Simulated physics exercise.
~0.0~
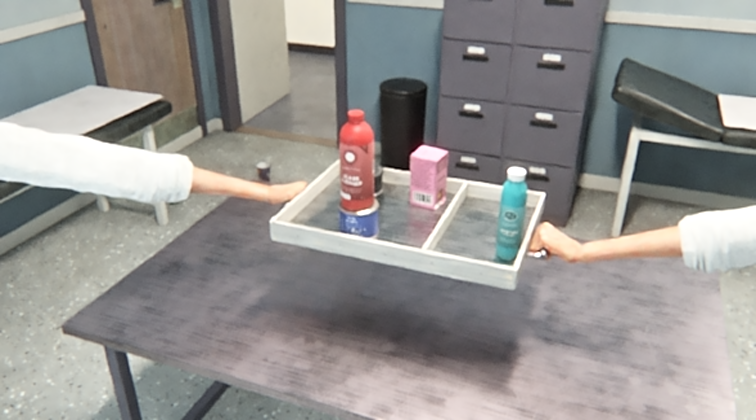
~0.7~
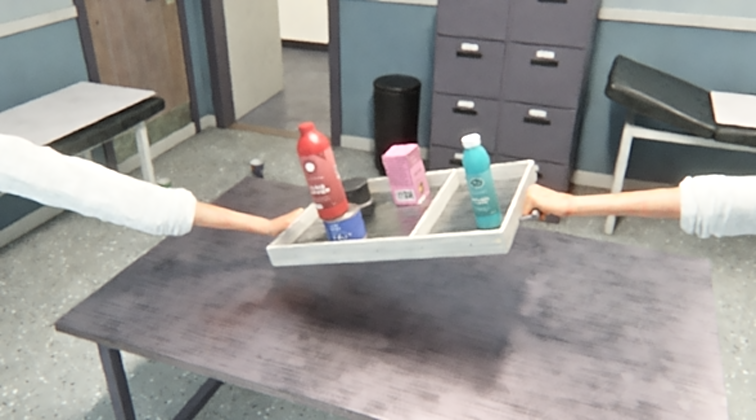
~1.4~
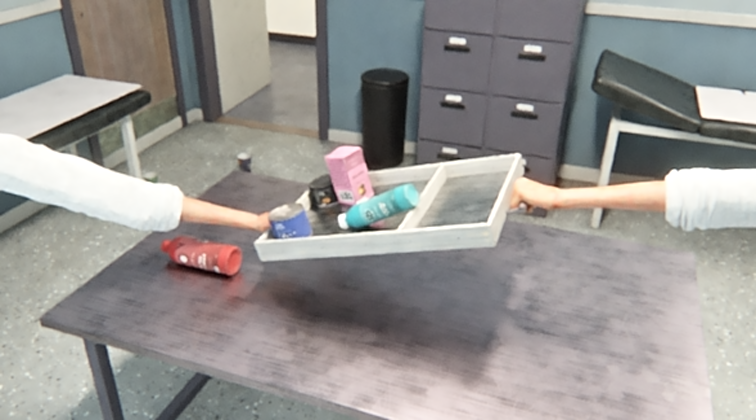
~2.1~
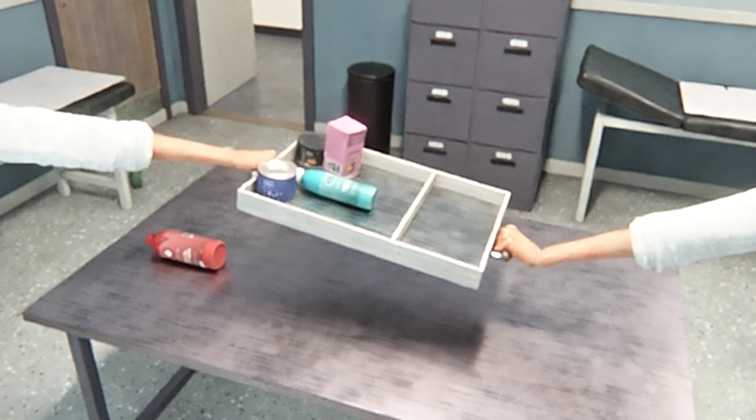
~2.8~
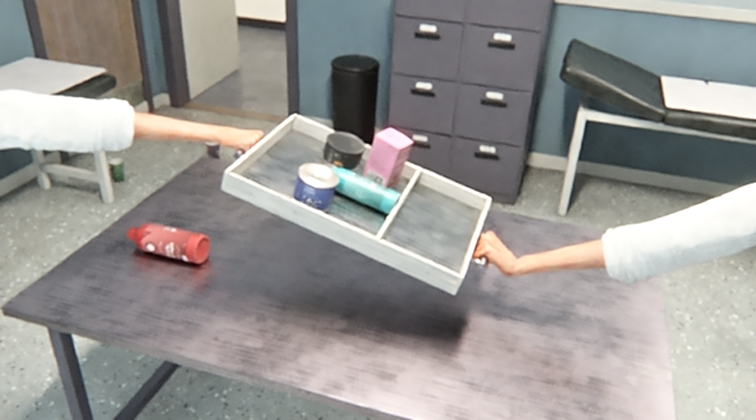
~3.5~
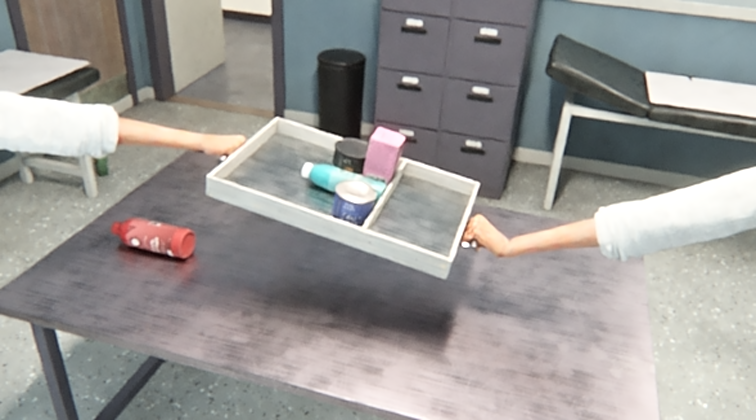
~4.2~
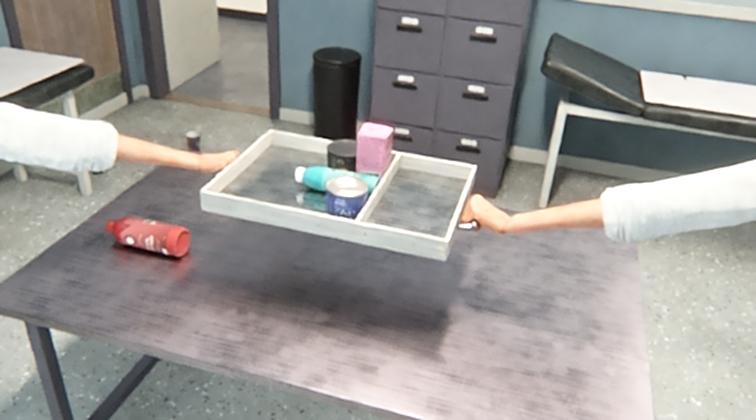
Two hands tilting a tray left then right above a table, the red bottle falling off, the turquoise bottle toppling but staying aboard.
